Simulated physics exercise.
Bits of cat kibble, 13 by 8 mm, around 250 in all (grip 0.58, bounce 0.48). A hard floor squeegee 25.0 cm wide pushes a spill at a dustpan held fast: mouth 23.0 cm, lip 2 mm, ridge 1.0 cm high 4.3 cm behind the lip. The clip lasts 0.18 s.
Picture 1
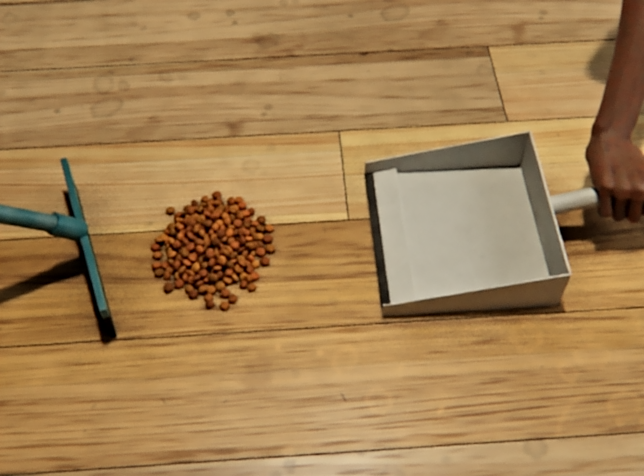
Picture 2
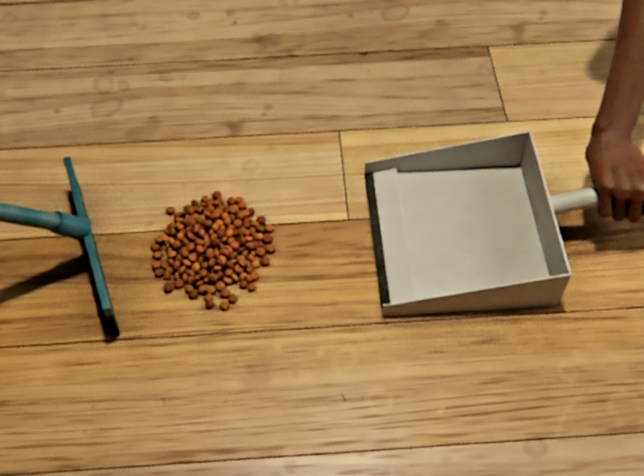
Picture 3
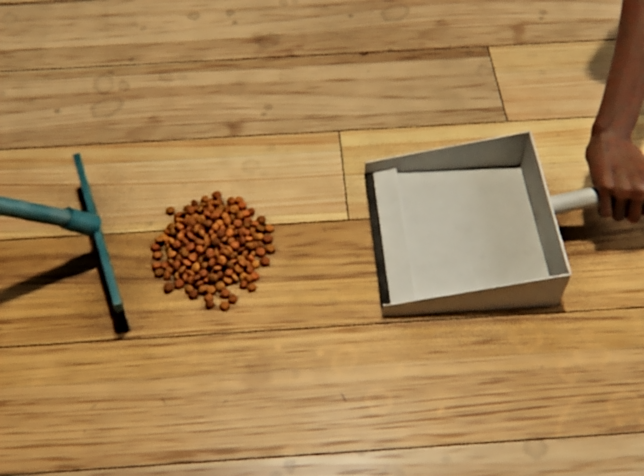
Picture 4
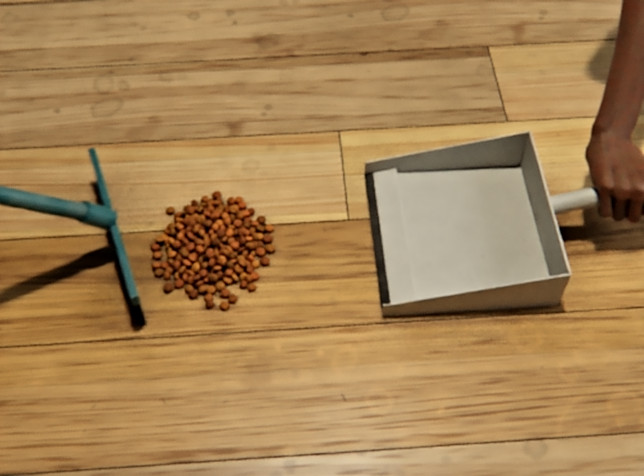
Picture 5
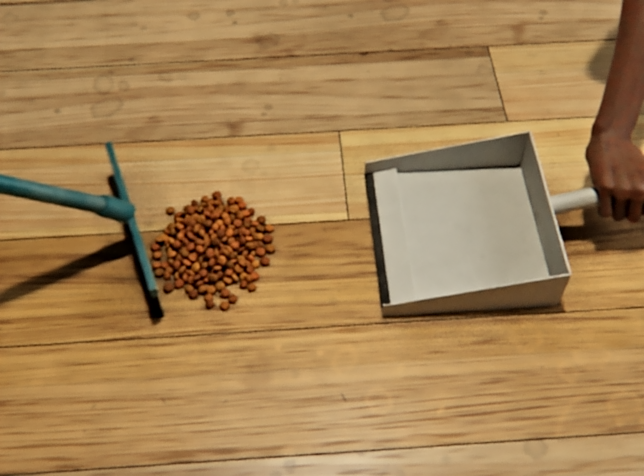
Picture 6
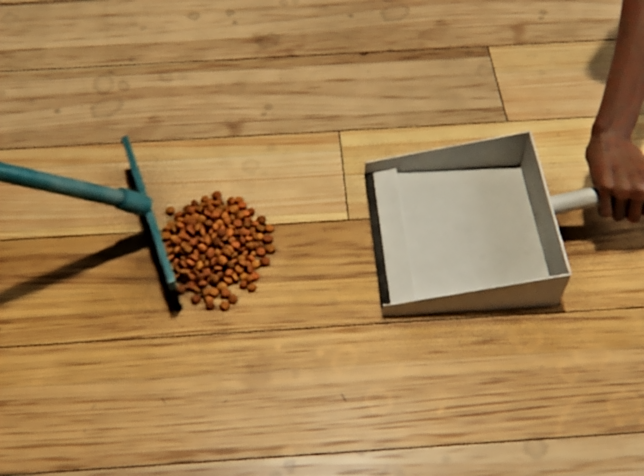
Teal squeegee sliding right across a wooden floor and pressing into a pile of brown kibble while a hand holds a dustpan still.
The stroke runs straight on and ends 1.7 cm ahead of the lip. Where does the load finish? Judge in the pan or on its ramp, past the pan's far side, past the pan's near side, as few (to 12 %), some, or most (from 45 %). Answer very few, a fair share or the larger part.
Pan: A fair share, far side: A fair share, near side: Very few.
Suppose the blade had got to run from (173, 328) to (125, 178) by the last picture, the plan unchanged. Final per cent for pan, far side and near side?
Pan 0, far 0, near 5.
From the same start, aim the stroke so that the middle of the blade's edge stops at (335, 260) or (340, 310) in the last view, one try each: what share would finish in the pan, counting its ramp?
About 10 and 5 per cent.
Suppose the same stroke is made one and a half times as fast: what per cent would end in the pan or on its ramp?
Then about 30 per cent.
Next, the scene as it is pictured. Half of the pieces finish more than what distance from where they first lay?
Roughly 22 cm.
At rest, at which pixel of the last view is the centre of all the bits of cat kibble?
Near (360, 187).
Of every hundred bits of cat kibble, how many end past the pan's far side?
Some 35 per cent.
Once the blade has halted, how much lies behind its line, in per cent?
Some 15 per cent.
Then, 0.20 s after the last picture, middle of the blade 17 cm from the lip; 0 % over the lip, far side 5 %, near side 0 %.
Then, 0.34 s after the last picture, middle of the blade 9 cm from the lip; 0 % over the lip, far side 25 %, near side 0 %.
Then, 0.61 s after the last picture, middle of the blade 5 cm from the lip; 20 % over the lip, far side 35 %, near side 0 %.
In the end, pan 20 %, far side 35 %, near side 0 %, in front of the lip or behind the blade 45 %.
